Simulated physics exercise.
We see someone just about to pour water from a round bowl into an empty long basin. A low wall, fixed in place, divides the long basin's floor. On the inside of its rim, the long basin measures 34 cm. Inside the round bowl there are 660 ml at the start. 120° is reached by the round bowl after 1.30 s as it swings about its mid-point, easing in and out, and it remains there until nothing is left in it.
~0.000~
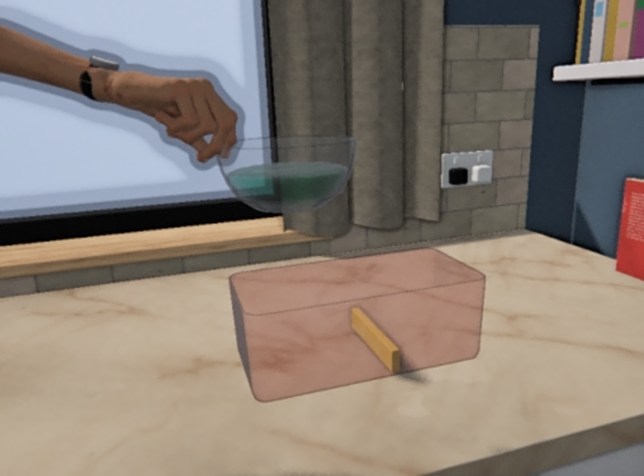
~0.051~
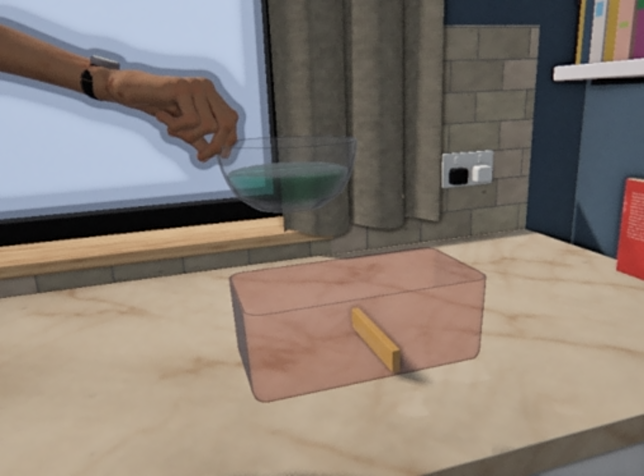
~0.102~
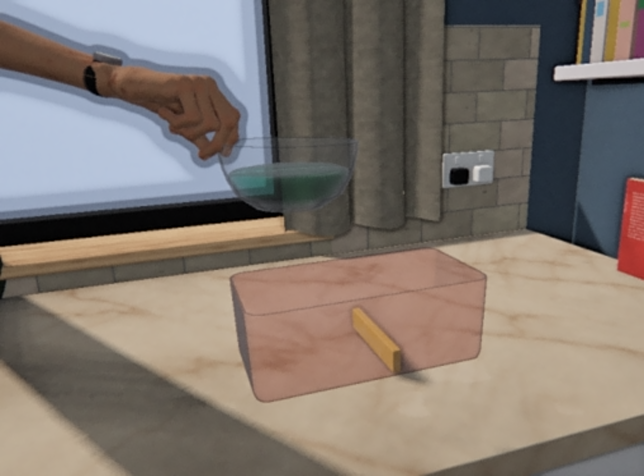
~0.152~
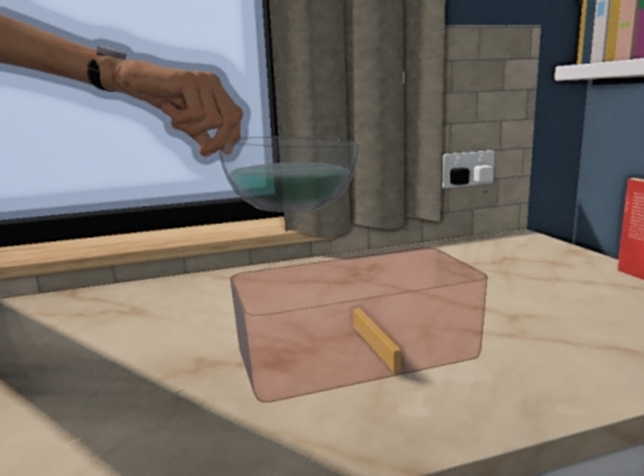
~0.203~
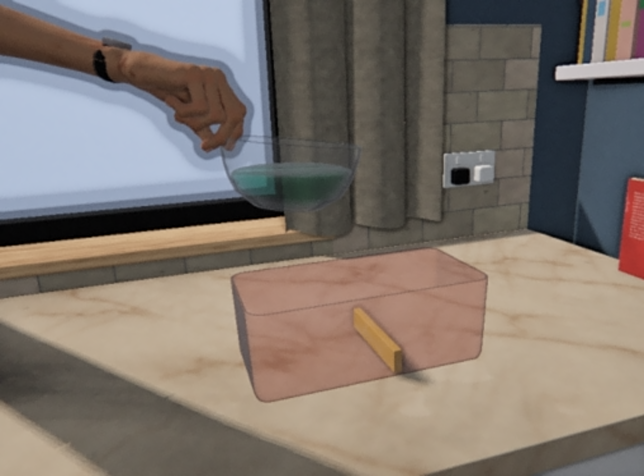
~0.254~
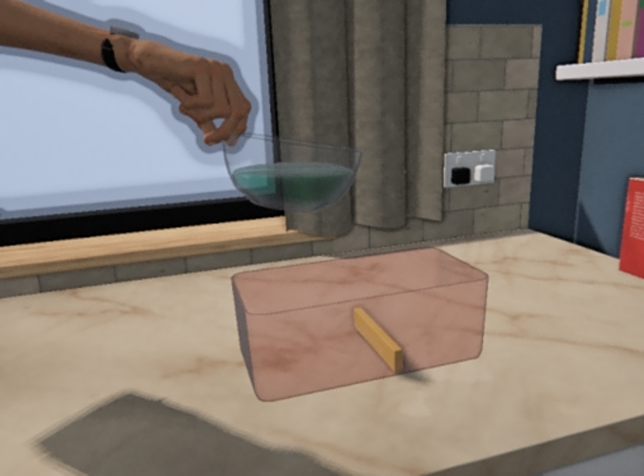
A hand slowly tilting a clear round bowl of teal water above an empty pinkish basin while shadows shift across the marble counter.
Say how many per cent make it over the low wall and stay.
About 66 per cent makes it over and stays.
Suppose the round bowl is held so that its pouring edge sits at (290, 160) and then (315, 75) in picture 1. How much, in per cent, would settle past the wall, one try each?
10 in a hundred, followed by 40 in a hundred.
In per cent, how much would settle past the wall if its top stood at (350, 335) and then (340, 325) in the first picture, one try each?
Respectively close to 80 and 95 %.
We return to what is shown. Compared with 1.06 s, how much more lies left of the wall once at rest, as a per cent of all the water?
I'd say near 5 percent.
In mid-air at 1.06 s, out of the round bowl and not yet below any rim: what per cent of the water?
It comes to some 6 percent of the total.
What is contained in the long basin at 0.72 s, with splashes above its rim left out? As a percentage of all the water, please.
I reckon close to 12 percent of it.
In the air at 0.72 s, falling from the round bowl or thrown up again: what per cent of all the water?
I'd say close to 34 per cent.
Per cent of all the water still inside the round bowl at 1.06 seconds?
Close to 0 percent of the total.
Then, 0.72 s in, the tilt is 70° and 54 per cent is still to pour, 1 is left of the wall and 11 right of it.
Then, 1.06 s in, the tilt is 110° and 0 per cent is still to pour, 29 is left of the wall and 65 right of it.
Then, 1.41 s in, the tilt is 120° and 0 per cent is still to pour, 34 is left of the wall and 65 right of it.
Then, 1.80 s in, the tilt is 120° and 0 per cent is still to pour, 34 is left of the wall and 65 right of it.
Finally, 34 per cent lies left of the wall, 66 right of it and 1 outside.
